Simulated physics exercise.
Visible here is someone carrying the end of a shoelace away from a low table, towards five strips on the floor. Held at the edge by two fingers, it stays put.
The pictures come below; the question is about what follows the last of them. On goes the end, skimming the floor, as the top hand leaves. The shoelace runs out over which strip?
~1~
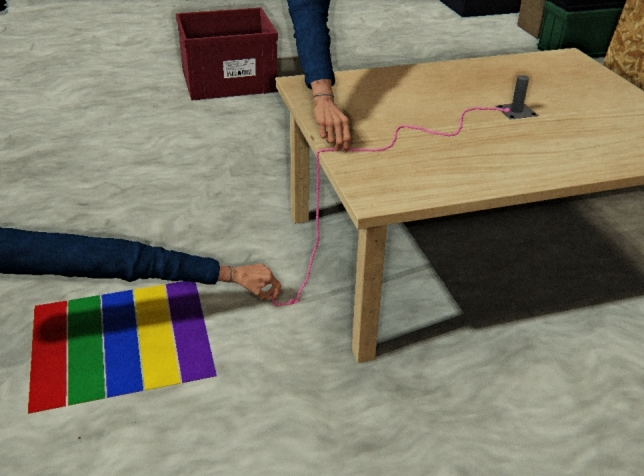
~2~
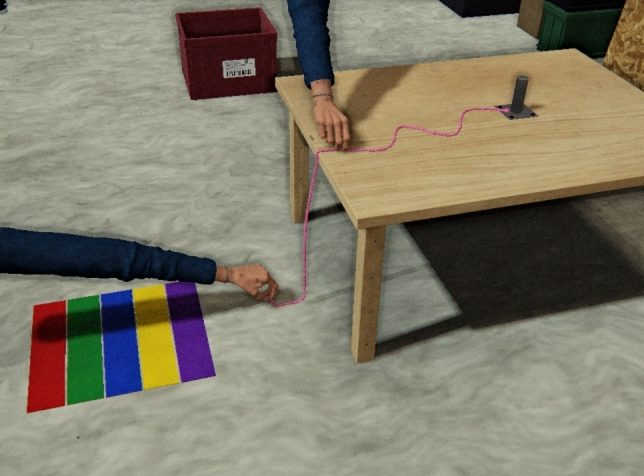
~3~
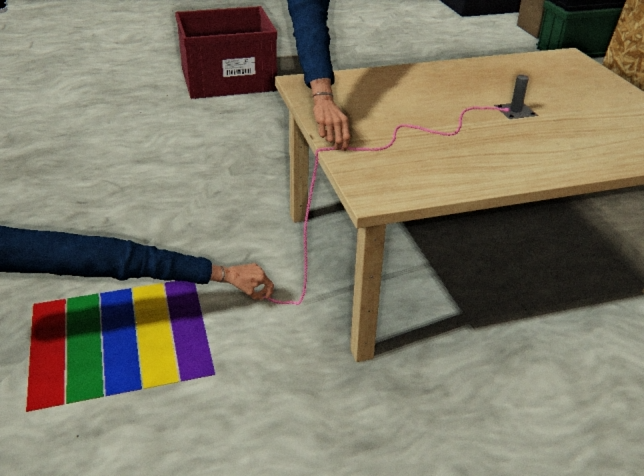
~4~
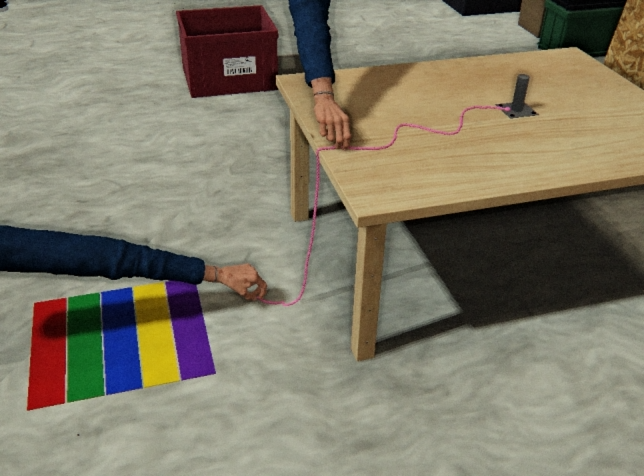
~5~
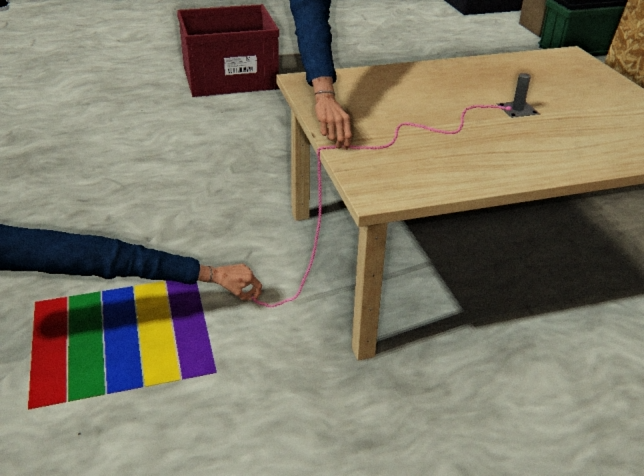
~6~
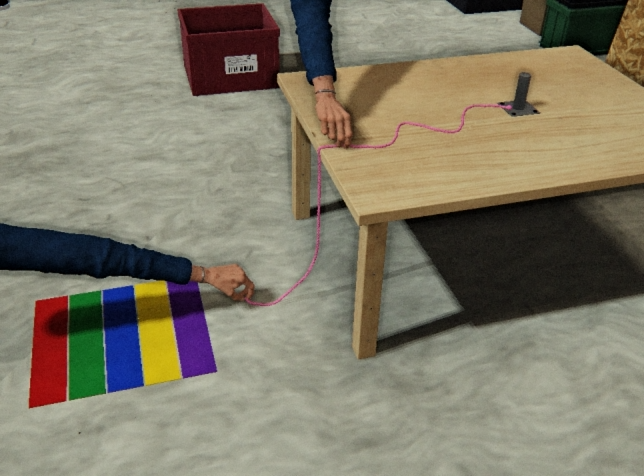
The green one.
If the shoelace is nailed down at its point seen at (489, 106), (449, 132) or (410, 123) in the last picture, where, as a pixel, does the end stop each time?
Approximately (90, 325), (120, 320) and (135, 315) respectively.
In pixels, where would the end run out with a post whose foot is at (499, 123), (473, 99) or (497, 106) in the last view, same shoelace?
Try by try, around (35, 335), (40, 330) and (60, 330).
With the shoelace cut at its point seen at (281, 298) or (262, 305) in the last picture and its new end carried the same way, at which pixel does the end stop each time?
Taking them in turn, near (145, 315) and near (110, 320).
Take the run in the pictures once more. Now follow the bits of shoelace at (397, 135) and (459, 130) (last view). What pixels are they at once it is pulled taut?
(346, 136) and (424, 123), roughly.
Soon after, end near (146, 315); over yellow.
Then, end near (107, 321); over blue.
At full stretch, end near (83, 325); over green. The end stops over the green strip.
